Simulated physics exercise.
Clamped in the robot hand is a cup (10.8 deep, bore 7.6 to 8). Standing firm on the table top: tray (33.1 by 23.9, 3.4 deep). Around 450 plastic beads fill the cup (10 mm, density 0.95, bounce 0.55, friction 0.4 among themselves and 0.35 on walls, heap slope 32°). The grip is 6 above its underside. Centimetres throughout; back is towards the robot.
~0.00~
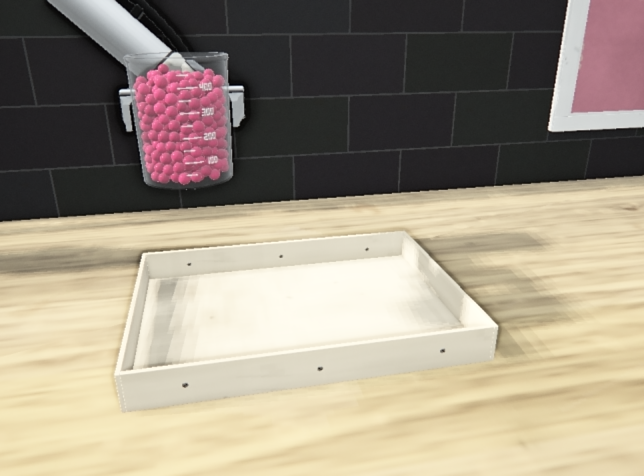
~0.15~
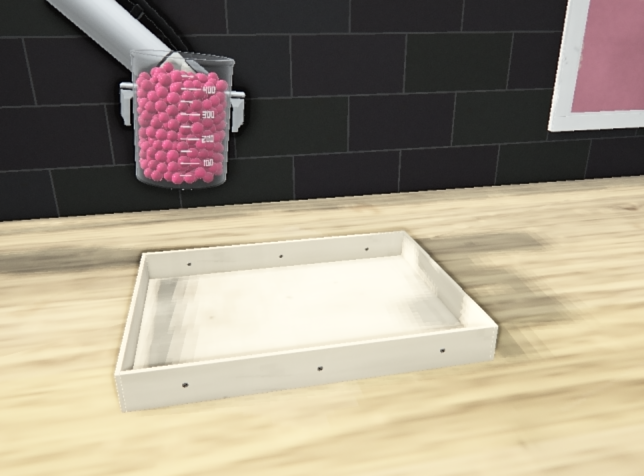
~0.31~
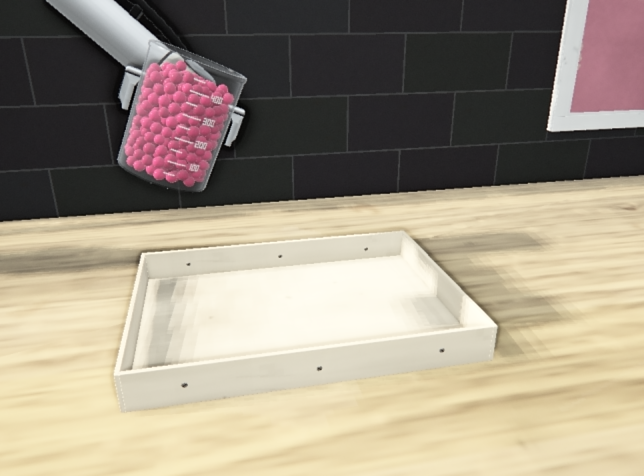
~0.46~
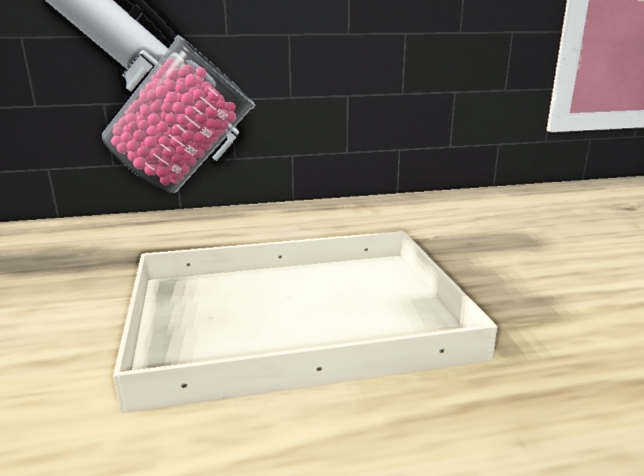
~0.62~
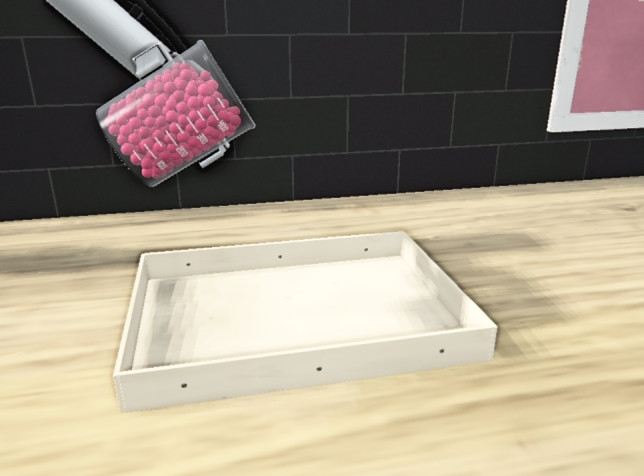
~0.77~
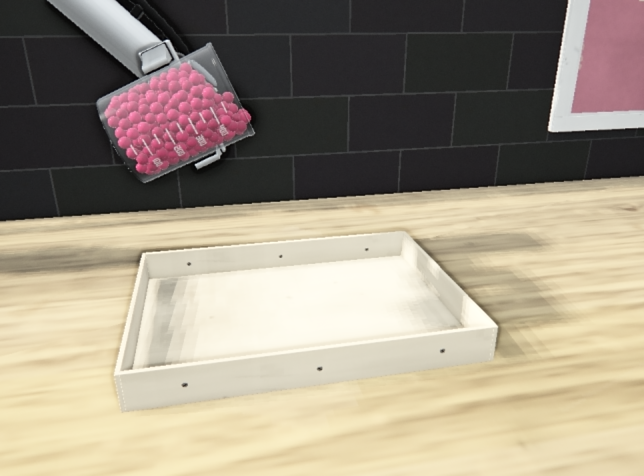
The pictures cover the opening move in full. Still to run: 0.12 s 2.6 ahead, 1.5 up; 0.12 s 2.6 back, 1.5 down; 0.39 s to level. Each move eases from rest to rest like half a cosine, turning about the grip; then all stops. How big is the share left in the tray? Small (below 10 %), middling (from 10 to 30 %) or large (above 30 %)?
Share in the tray: Middling (from 10 to 30 %).
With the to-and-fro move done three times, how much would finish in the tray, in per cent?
Then about 40 per cent.
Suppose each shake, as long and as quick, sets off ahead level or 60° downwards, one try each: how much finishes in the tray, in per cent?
About 15 and 0 per cent.
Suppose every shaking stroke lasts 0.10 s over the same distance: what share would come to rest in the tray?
It would be near 25 per cent.
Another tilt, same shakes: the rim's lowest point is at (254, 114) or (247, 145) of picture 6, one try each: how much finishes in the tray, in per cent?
Some 5 and 35 per cent.
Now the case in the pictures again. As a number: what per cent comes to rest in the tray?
Some 15 per cent.
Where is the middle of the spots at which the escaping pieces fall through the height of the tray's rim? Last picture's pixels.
Around (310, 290).
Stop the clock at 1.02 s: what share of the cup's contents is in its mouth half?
Roughly 50 per cent.
After 1.02 s, tilted 67° forward, highest piece 24 above the table; 399 in the cup, 48 in flight or on a rim.
After 1.27 s, tilted 16° forward, highest piece 27 above the table; 369 in the cup, 69 in the tray, 9 in flight or on a rim.
After 1.60 s, level, highest piece 26 above the table; 369 in the cup, 77 in the tray, 1 in flight or on a rim.
After 2.65 s, level, highest piece 26 above the table; 369 in the cup, 78 in the tray.
In the end, 369 in the cup, 78 in the tray. That is 17 % in the tray.
